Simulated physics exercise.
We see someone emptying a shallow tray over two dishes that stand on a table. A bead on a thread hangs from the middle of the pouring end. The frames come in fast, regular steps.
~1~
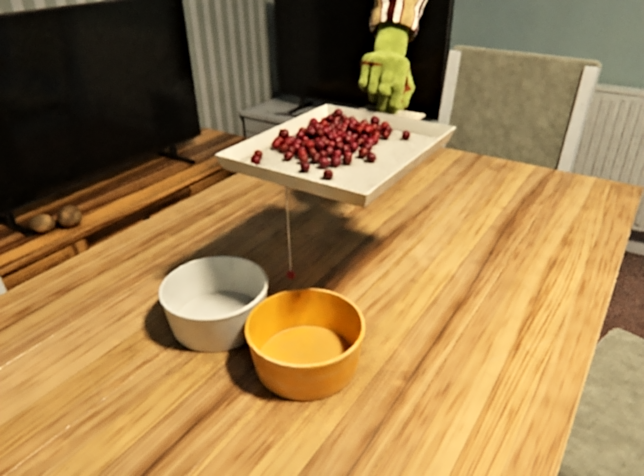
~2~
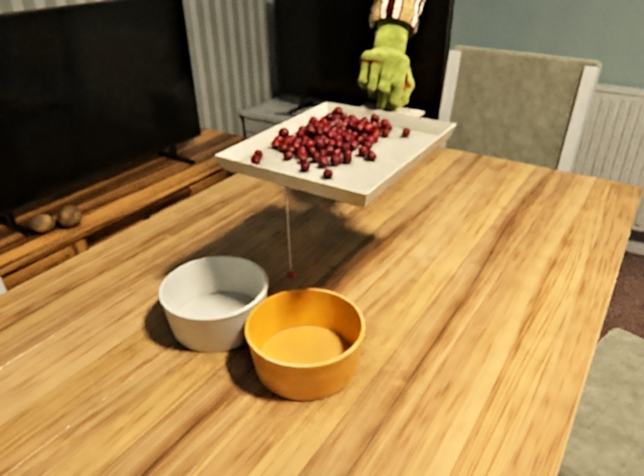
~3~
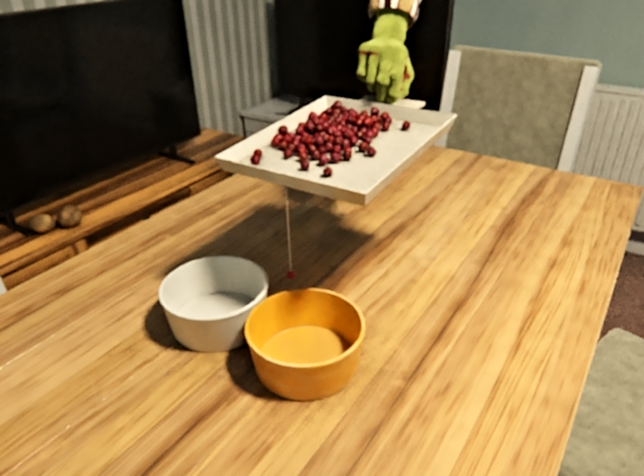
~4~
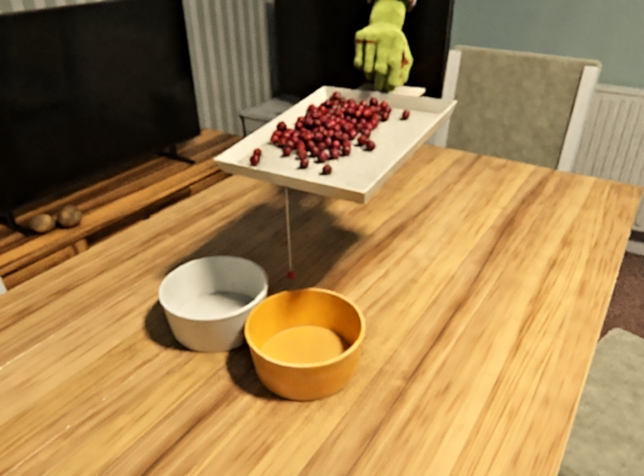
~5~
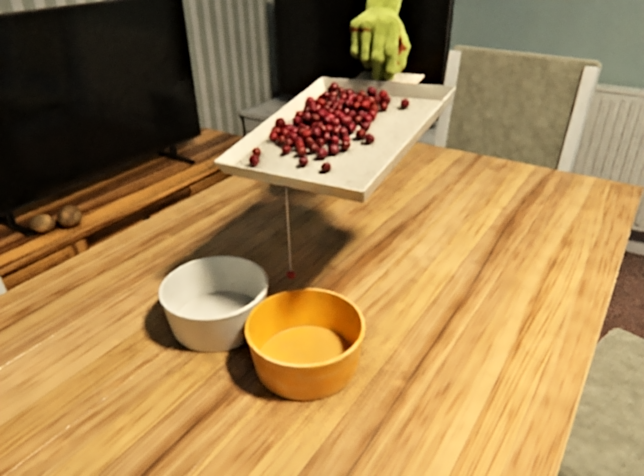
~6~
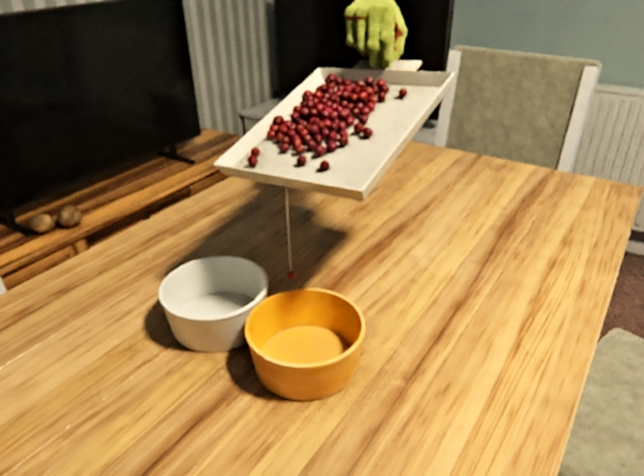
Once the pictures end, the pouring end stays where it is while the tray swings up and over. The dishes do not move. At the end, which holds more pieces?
Fuller: The left-hand dish.
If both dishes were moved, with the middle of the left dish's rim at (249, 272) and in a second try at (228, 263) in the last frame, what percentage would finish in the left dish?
The first gives 60 %, the second 60 %.
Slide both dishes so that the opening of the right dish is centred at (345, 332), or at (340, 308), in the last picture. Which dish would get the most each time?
First left, then the left-hand dish.
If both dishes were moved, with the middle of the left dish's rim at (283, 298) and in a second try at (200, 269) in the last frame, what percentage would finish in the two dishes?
The first gives 40 %, the second 90 %.
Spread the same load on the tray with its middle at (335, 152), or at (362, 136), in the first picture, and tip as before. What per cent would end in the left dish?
Near 70 % and 80 %.
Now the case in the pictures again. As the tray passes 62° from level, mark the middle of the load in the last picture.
Around (262, 136).
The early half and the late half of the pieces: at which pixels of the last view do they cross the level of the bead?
First near (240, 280), later near (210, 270).
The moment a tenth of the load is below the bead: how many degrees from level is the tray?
Around 110° of tilt.
Shortly afterwards, tray tipped steeply; all but a few on the tray; only a few in the left dish; only a few in the air.
Next, tray tipped past a quarter turn; all but a few on the tray; only a few in the right dish; a little in the left dish; only a few outside both; only a few in the air.
Some moments later, tray tipped past a quarter turn; a little in the right dish; the bulk in the left dish; a little outside both.
In the end, tray tipped past a quarter turn; a little in the right dish; the bulk in the left dish; a little outside both.
